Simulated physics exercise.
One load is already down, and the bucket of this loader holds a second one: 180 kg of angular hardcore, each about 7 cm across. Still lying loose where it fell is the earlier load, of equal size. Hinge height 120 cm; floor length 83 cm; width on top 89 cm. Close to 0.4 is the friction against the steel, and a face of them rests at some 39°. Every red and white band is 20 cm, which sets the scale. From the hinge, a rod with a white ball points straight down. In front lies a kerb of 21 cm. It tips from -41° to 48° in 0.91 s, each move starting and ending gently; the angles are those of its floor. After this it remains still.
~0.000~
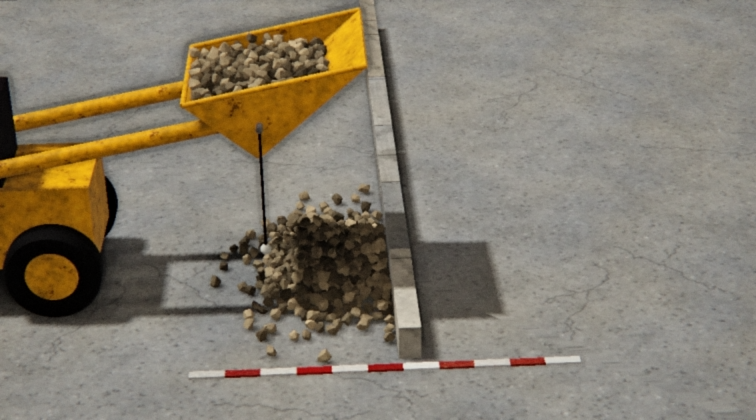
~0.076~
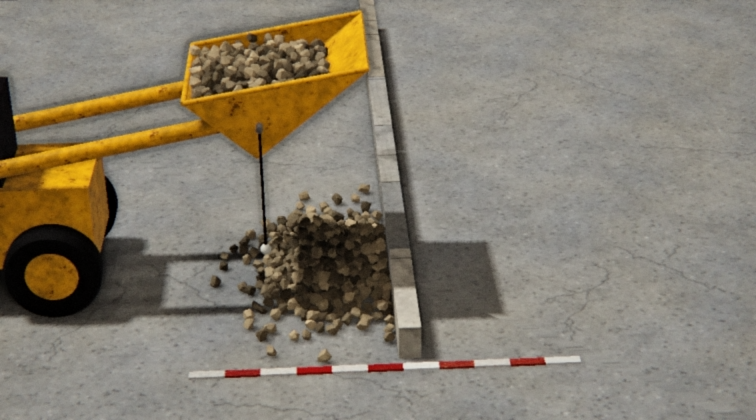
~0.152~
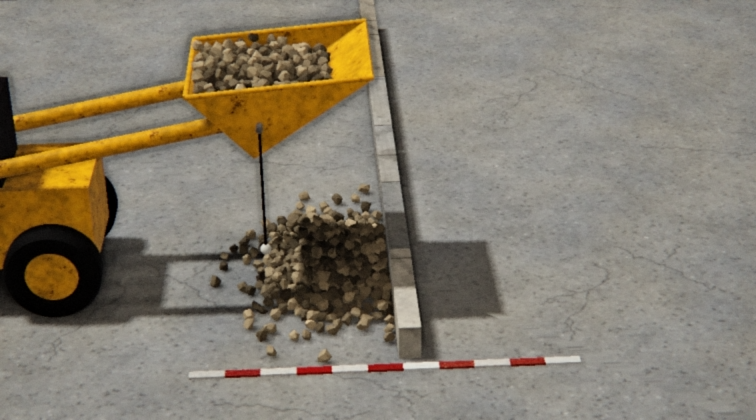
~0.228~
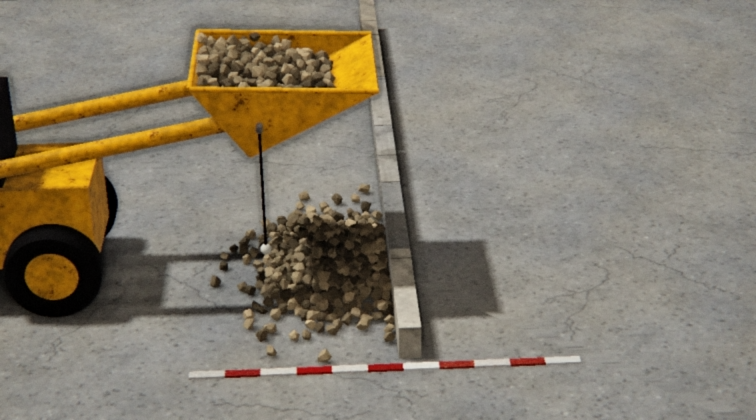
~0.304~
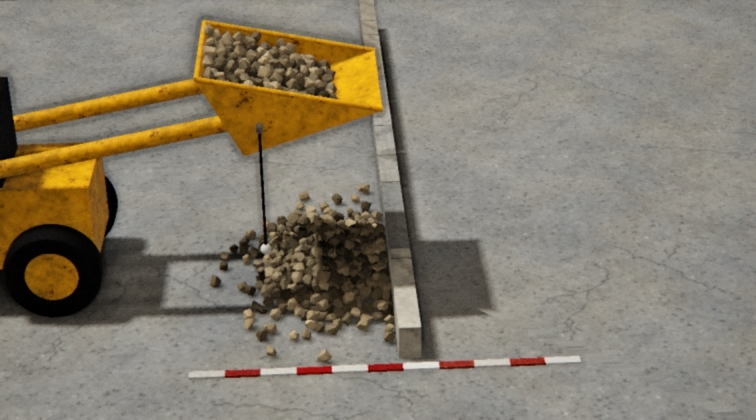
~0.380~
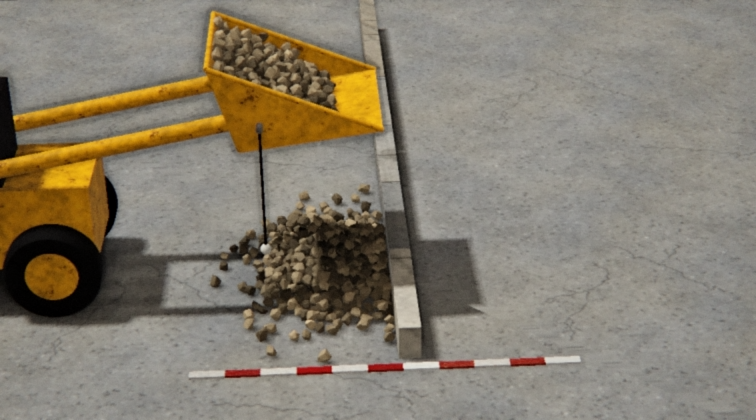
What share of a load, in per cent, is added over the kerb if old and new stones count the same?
I would say 22 percent.
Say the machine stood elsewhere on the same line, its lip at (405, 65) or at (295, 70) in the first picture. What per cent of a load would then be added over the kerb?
I'd expect near 70 per cent first and near 0 per cent next.
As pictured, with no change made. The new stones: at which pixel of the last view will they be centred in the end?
Their middle rests near (373, 244).
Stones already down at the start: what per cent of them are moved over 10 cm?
I'd say roughly 0 per cent of them.
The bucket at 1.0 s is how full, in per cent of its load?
Roughly 65 per cent of its load.
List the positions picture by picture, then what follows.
In the first picture, lip at (367, 66), floor tilted -41°, highest stones at (268, 48). The earlier load is highest near (324, 248), 19 cm above ground level, 100 % on this side of the kerb.
In the second picture, the bucket is at -39°, its lip at (369, 69); the top of the load is at (257, 49); the stones move at 0.1 m/s on average.
In the third picture, lip at (373, 78), floor tilted -34°, highest stones at (236, 50); the stones move at 0.3 m/s on average.
In the fourth picture, the bucket is at -27°, its lip at (379, 91); the top of the load is at (221, 47); the stones move at 0.3 m/s on average.
In the fifth picture, the bucket is at -18°, its lip at (383, 109); the top of the load is at (219, 41); the stones move at 0.4 m/s on average.
In the sixth picture, the bucket is at -7°, its lip at (383, 130); the top of the load is at (224, 33); the stones move at 0.5 m/s on average.
After 0.7 s the floor is at 34°; in per cent of one load, 100 in the bucket, 100 on this side of the kerb; the foremost stones are at (384, 266).
After 1.0 s the floor is at 48°; in per cent of one load, 67 in the bucket, 133 on this side of the kerb; the foremost stones are at (384, 266).
After 1.4 s the floor is at 48°; in per cent of one load, 4 in the bucket, 186 on this side of the kerb, 10 over the kerb; the foremost stones are at (461, 251).
After 3.8 s the floor is at 48°; in per cent of one load, 0 in the bucket, 178 on this side of the kerb, 22 over the kerb; the foremost stones are at (531, 263). Net gain over the kerb, 22.
